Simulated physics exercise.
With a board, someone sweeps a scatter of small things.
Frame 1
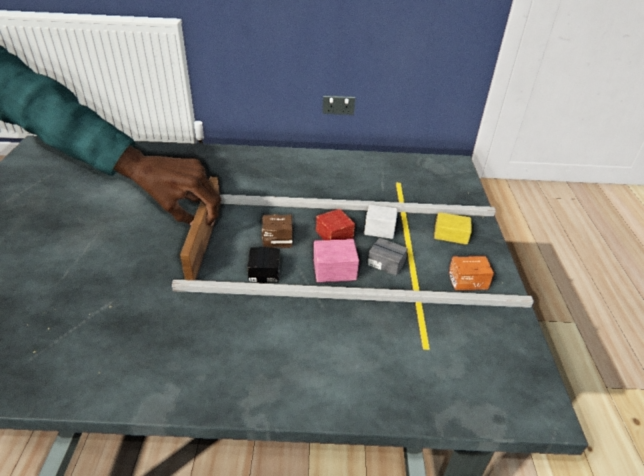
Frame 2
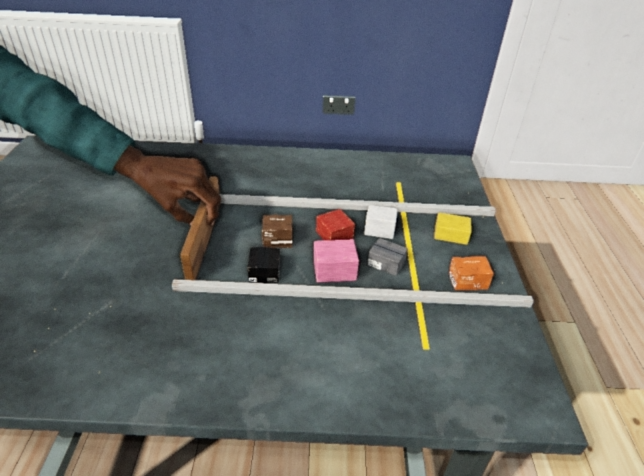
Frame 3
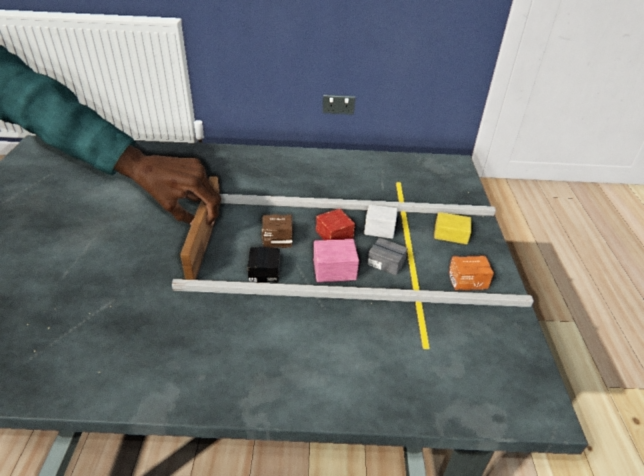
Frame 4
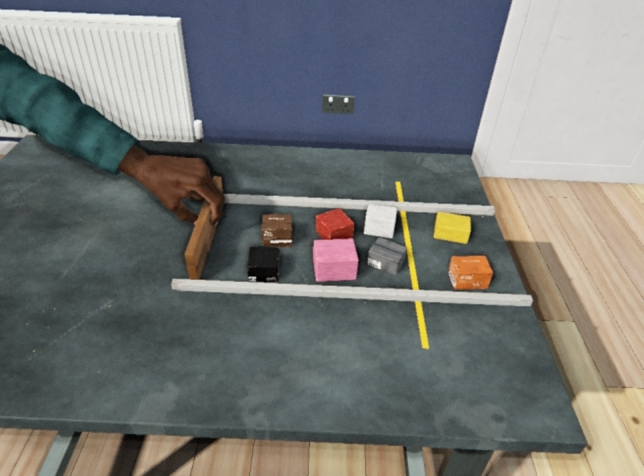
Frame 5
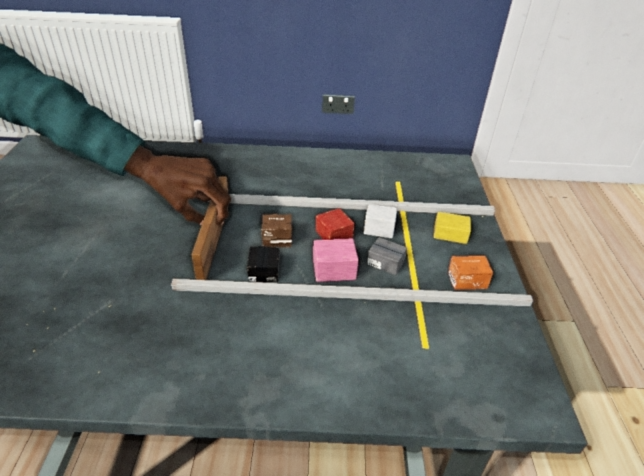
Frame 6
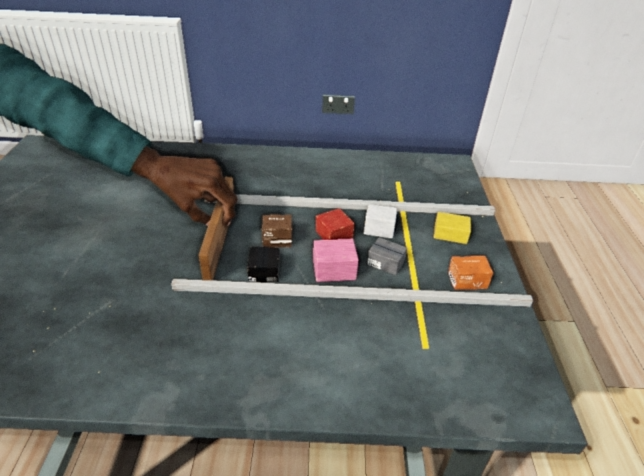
At first, a hand in a teal sleeve holds a wooden board upright at the left end of two pale rails, with eight small coloured boxes scattered to its right. The board stays almost still, then slides slightly right toward the brown and black boxes, while the boxes show no clear movement.
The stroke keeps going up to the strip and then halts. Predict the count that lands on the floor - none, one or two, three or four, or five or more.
From what I see, the table loses nothing at all.
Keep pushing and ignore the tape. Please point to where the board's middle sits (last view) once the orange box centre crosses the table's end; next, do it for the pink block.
The middle is at (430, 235) when it's the orange box, and at (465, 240) when it's the pink block.
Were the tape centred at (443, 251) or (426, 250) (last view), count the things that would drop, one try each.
It comes to 1, then 0.
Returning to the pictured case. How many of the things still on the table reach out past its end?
Count: 0.
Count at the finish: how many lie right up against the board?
3 end up touching it.
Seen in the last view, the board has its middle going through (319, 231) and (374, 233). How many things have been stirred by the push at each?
I count 6 first and 6 after.
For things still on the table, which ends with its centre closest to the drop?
The orange box finishes closest.
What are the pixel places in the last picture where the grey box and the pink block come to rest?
The grey box at (475, 250), the pink block at (465, 270).
Soon after, none off yet; orange box at rest near (470, 273); yellow block at rest near (452, 228); grey box at rest near (387, 256).
After that, none off yet; orange box at rest near (470, 273); yellow block at rest near (452, 228); grey box displaced about its own width near (432, 252).
In the end, the number that fall off is zero.
